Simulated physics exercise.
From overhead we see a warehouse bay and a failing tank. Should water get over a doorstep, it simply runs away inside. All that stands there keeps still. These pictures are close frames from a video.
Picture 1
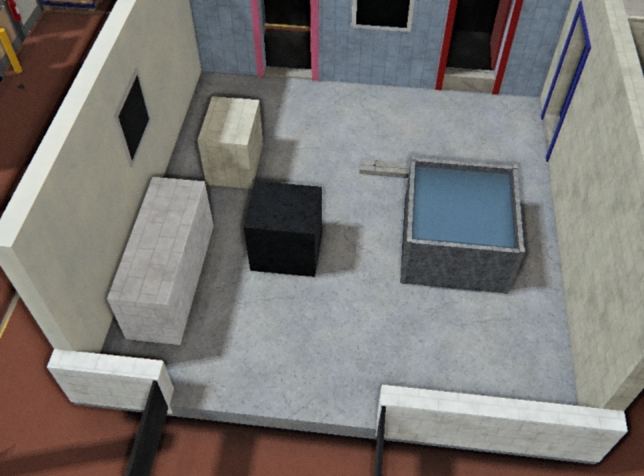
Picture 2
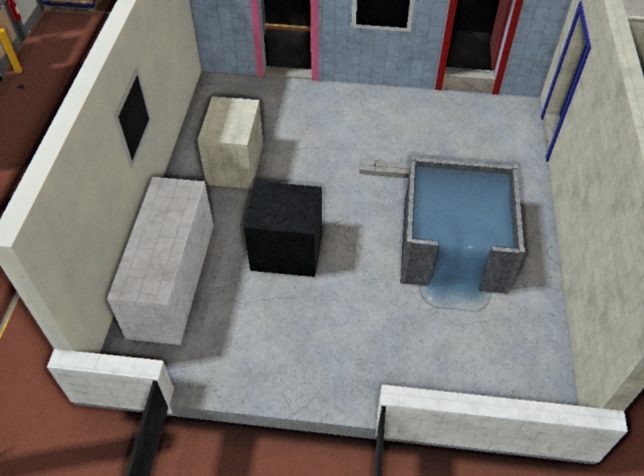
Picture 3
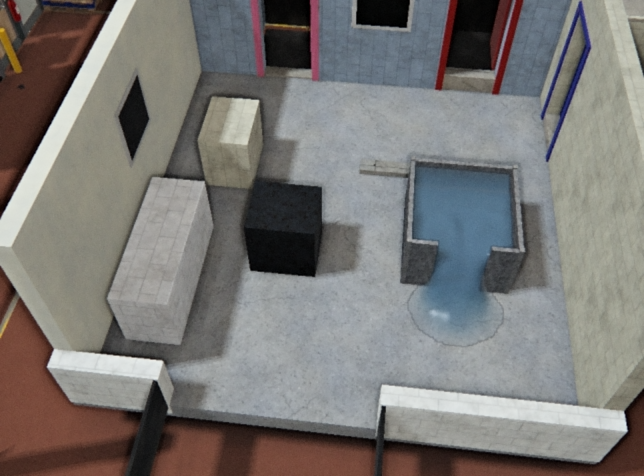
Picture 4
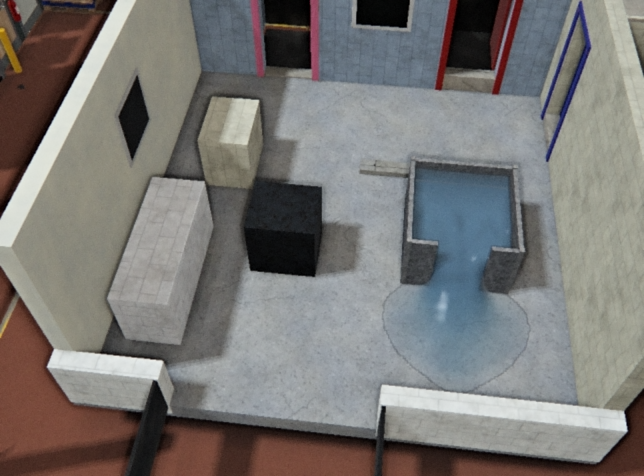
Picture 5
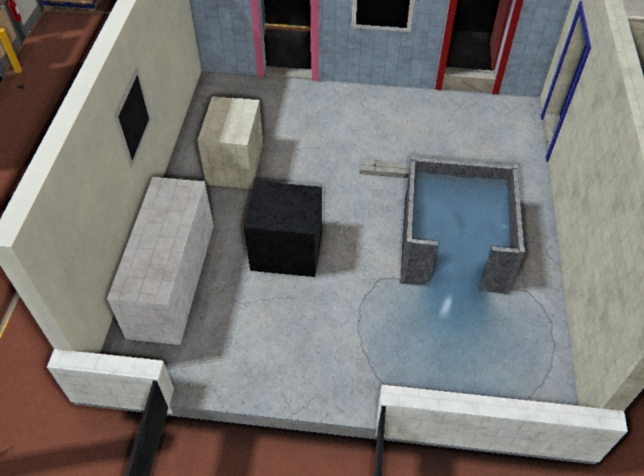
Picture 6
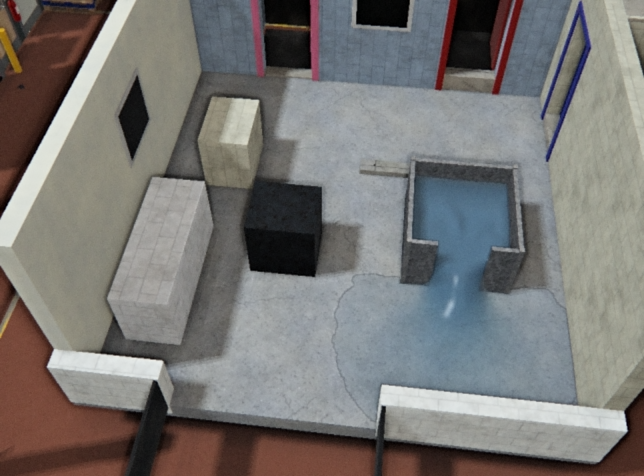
Water pouring through a gap in the front of a grey tank and spreading across the floor to the low white wall.
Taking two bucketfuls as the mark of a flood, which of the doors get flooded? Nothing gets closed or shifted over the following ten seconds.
The blue door stays below the mark, the red door stays below the mark, the pink door stays below the mark.
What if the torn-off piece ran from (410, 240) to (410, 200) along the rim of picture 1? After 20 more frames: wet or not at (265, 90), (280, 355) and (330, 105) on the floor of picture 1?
Going through them one by one, I'd say waterlogged, then waterlogged, then waterlogged.
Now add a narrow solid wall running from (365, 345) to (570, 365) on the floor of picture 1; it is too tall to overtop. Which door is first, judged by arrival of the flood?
It's the blue door.
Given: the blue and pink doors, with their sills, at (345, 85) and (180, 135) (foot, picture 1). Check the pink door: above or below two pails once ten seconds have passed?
The pink door falls short.
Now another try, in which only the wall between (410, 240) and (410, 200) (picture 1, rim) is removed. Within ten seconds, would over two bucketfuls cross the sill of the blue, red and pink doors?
Well, the blue door comes up short, the red door comes up short, and the pink door overshoots.
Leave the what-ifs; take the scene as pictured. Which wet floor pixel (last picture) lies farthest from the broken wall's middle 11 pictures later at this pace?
I'd say near (160, 386).
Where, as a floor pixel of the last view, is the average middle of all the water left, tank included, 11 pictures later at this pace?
Point: (455, 308).
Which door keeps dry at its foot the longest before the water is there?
Answer: The one in pink.
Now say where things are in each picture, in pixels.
The first frame shows still water in the tank at (464, 206).
In the second frame, the front is at (483, 300), out from the gap at (457, 273).
In the third frame, water pours out at (457, 273) and has run to (440, 337).
In the fourth frame, water pours out at (457, 274) and has run to (467, 385).
In the fifth frame, the front is at a hidden place, out from the gap at (457, 274).
In the sixth frame, water pours out at (457, 274) and has run to a hidden place.
A moment on, water covers 20 % of the floor; the blue door not reached, the red door not reached, the pink door not reached.
Next, water covers 20 % of the floor; the blue door not reached, the red door not reached, the pink door not reached.
Then, water covers 40 % of the floor; the blue door not reached, the red door not reached, the pink door not reached.
Later, water covers 60 % of the floor; the blue door wet at the sill, nothing in, the red door wet at the sill, nothing in, the pink door not reached.
In the end, water covers 90 % of the floor; the blue door wet at the sill, nothing in, the red door wet at the sill, nothing in, the pink door wet at the sill, nothing in.
